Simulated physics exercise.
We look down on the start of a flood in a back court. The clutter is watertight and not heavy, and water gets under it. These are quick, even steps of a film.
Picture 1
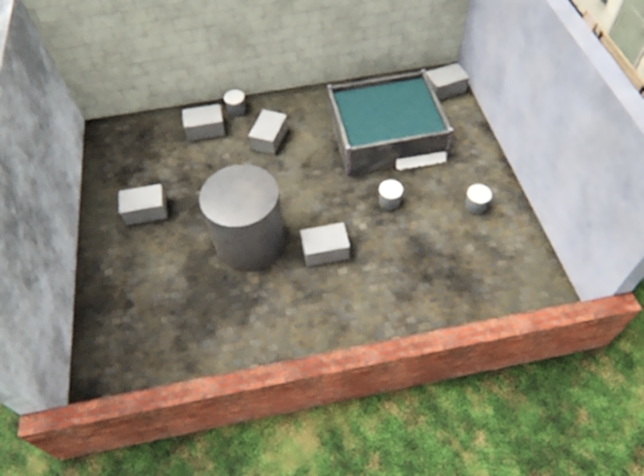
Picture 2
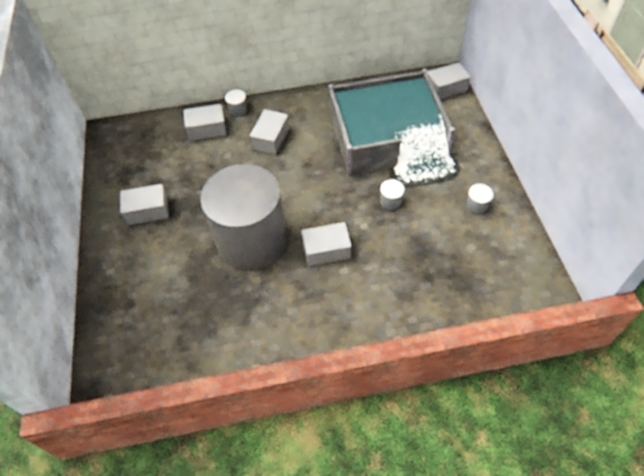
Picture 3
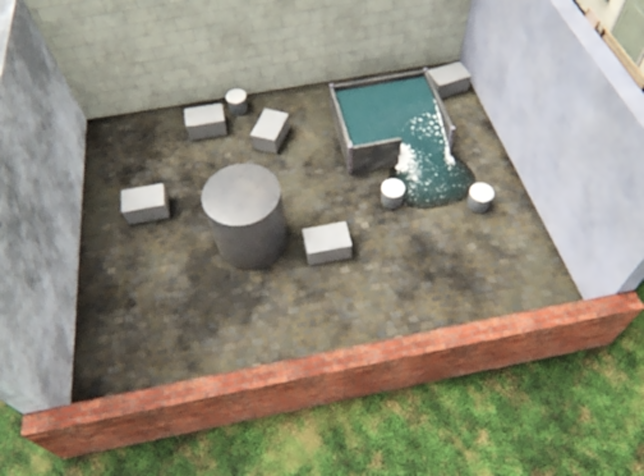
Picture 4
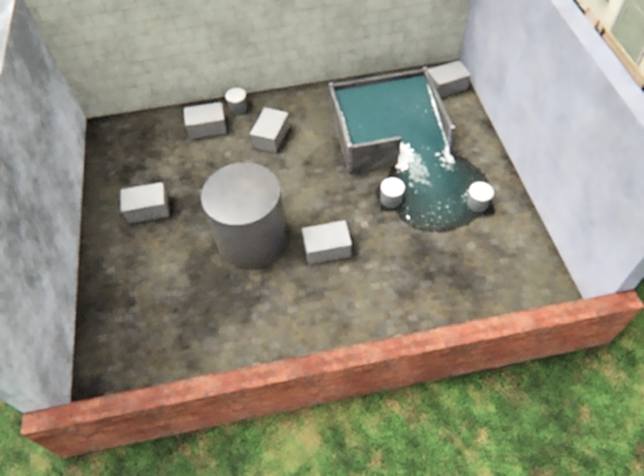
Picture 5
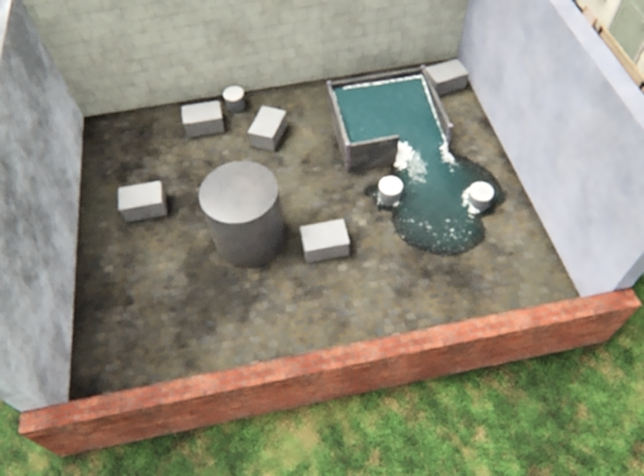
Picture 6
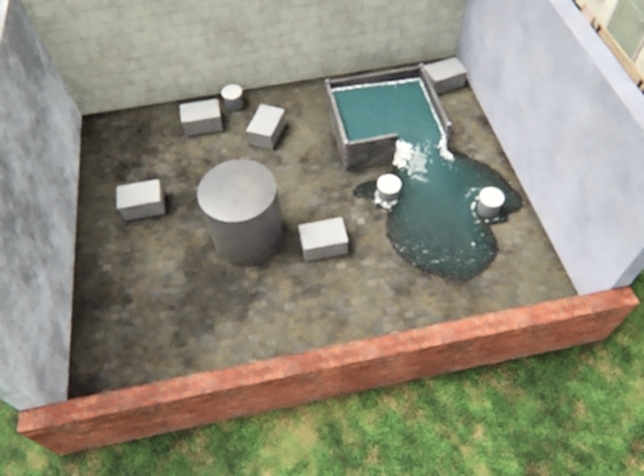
Water pours through a gap in the front of a raised tank in a walled court, foaming at first, then spreads forward across the ground around two pails, the right one shifting slightly while the blocks stay still.
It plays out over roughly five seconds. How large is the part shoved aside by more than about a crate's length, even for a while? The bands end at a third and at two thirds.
It is under a third.
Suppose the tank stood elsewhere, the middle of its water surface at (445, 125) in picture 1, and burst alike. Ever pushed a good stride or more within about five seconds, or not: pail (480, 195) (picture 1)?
Verdict: Shifted that much.
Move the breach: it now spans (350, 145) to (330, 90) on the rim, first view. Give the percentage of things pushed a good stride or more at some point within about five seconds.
About 50 per cent.
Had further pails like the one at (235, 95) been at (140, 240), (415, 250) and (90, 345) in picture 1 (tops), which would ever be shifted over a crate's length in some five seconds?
As listed: Under that, yes, never so far.
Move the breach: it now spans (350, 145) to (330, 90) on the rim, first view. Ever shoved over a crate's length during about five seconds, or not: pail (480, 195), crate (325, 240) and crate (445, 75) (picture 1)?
One after the other: Under that, not that far, never so far.
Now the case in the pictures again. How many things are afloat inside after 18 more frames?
That makes 1.
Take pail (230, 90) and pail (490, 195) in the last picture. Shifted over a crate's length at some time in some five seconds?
In that order: Short of that, yes.
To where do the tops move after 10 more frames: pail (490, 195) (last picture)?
At about (560, 283).
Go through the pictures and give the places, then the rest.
In the first frame, a pail at (479, 194) rests on the ground; a pail at (391, 189) rests on the ground; 0 of 8 have shifted.
In the second frame, a pail at (481, 193) rests on the ground; a pail at (392, 189) rests on the ground; 0 of 8 have shifted.
In the third frame, a pail at (482, 192), on the bottom; a pail at (393, 188), on the bottom; 0 of 8 have shifted.
In the fourth frame, a pail at (481, 191), on the bottom; a pail at (393, 187), on the bottom; 0 of 8 have shifted.
In the fifth frame, a pail at (481, 191), on the bottom, close to its start; a pail at (391, 185), on the bottom; 0 of 8 have shifted.
In the sixth frame, a pail at (492, 197), on the bottom, close to its start; a pail at (389, 184), on the bottom; 1 of 8 have shifted.
A moment on, 1 of 8 are well off their spots; 0 afloat.
Next, 1 of 8 are well off their spots; 1 afloat.
Later, 1 of 8 are well off their spots; 1 afloat.
In the end, 1 of 8 are well off their spots, and 1 have been at some point; 1 afloat.
